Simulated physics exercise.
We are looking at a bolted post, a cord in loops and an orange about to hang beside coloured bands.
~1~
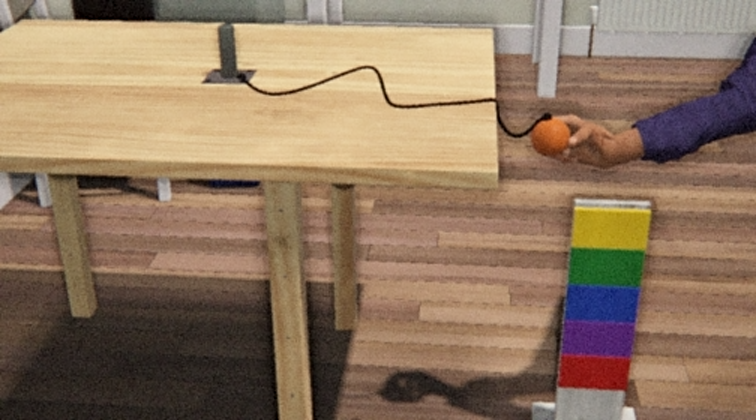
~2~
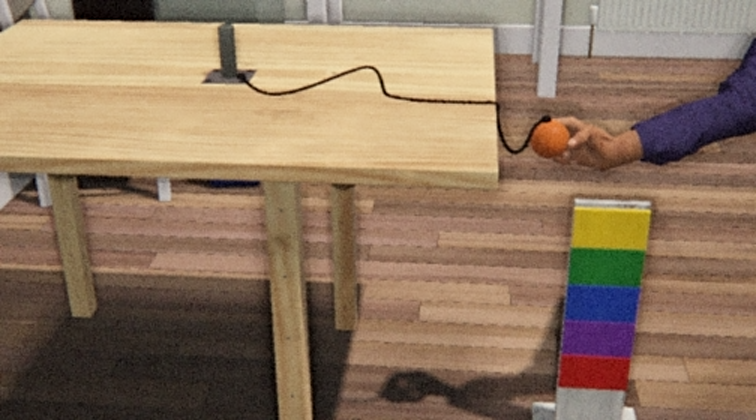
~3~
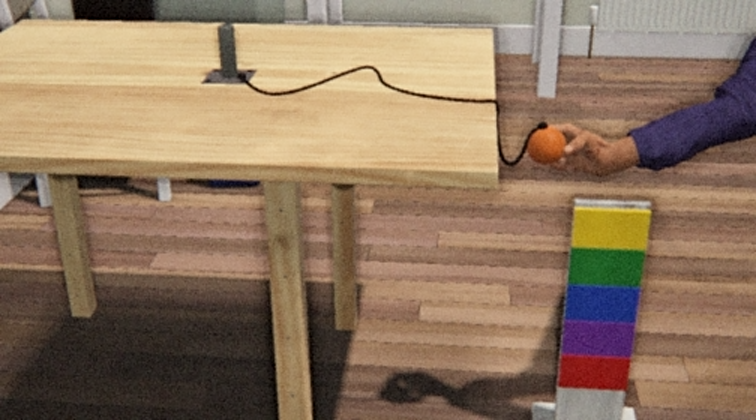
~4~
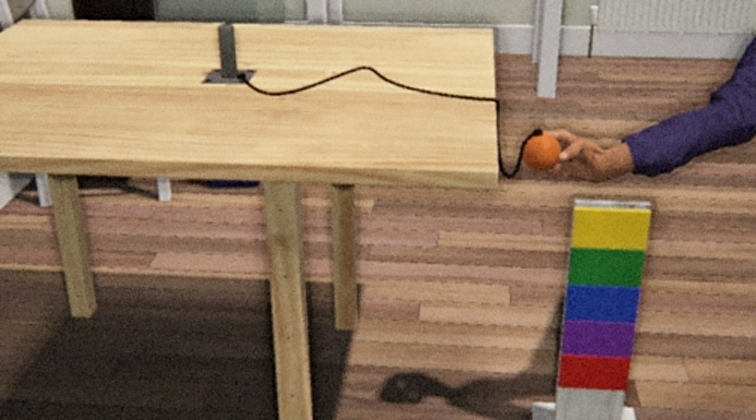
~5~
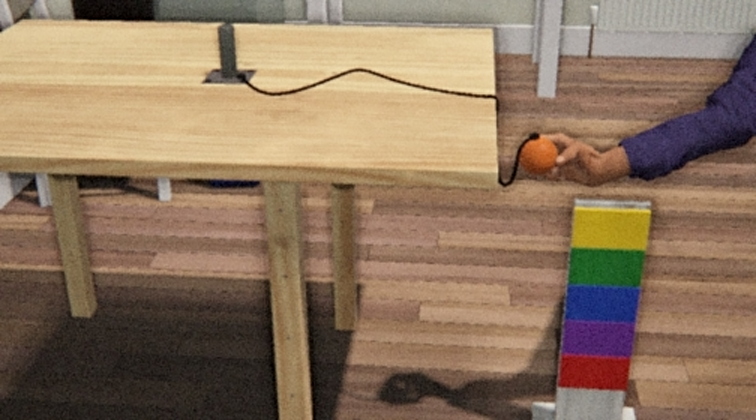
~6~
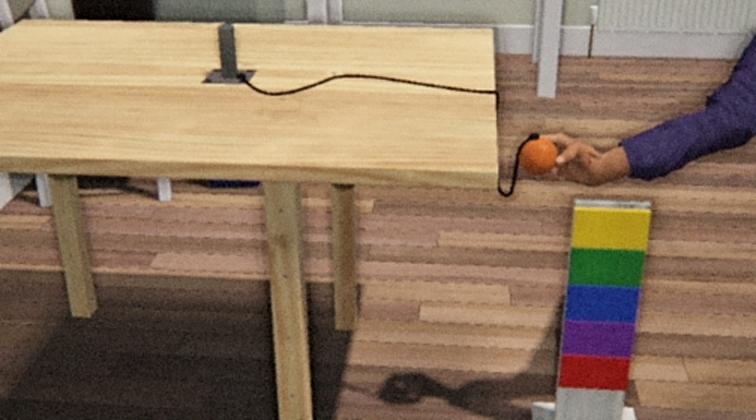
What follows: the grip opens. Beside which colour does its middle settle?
The purple one.
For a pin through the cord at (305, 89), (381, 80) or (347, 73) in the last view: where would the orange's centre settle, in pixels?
About (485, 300), (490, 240) and (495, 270).
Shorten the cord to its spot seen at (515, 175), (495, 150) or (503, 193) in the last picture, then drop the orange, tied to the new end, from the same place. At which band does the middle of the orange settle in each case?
In that order: Blue; yellow; green.
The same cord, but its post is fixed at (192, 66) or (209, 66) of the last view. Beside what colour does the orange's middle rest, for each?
Taking them in turn: Blue; blue.
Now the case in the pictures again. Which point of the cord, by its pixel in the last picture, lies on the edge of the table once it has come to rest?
The one at (435, 87).
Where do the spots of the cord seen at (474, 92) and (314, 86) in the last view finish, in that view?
Near (494, 133) and (354, 83).
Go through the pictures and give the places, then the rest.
The first frame shows orange (550, 137); yellow (611, 230); green (606, 268); blue (602, 305); purple (598, 340); red (594, 374).
The second frame shows orange (550, 139); cord through (255, 89) (327, 80) (379, 74) (412, 100) (496, 114).
The third frame shows orange (546, 146).
The fourth frame shows orange (542, 152); cord through (255, 89) (327, 80) (380, 76) (447, 96) (498, 143).
The fifth frame shows orange (538, 156).
The sixth frame shows orange (538, 156); cord through (255, 89) (327, 80) (405, 82) (493, 97) (496, 179).
Soon after, orange near (482, 281); level with blue.
After that, orange near (472, 325); level with purple.
In the end, orange near (480, 326); level with purple. The cord holds its middle at purple.
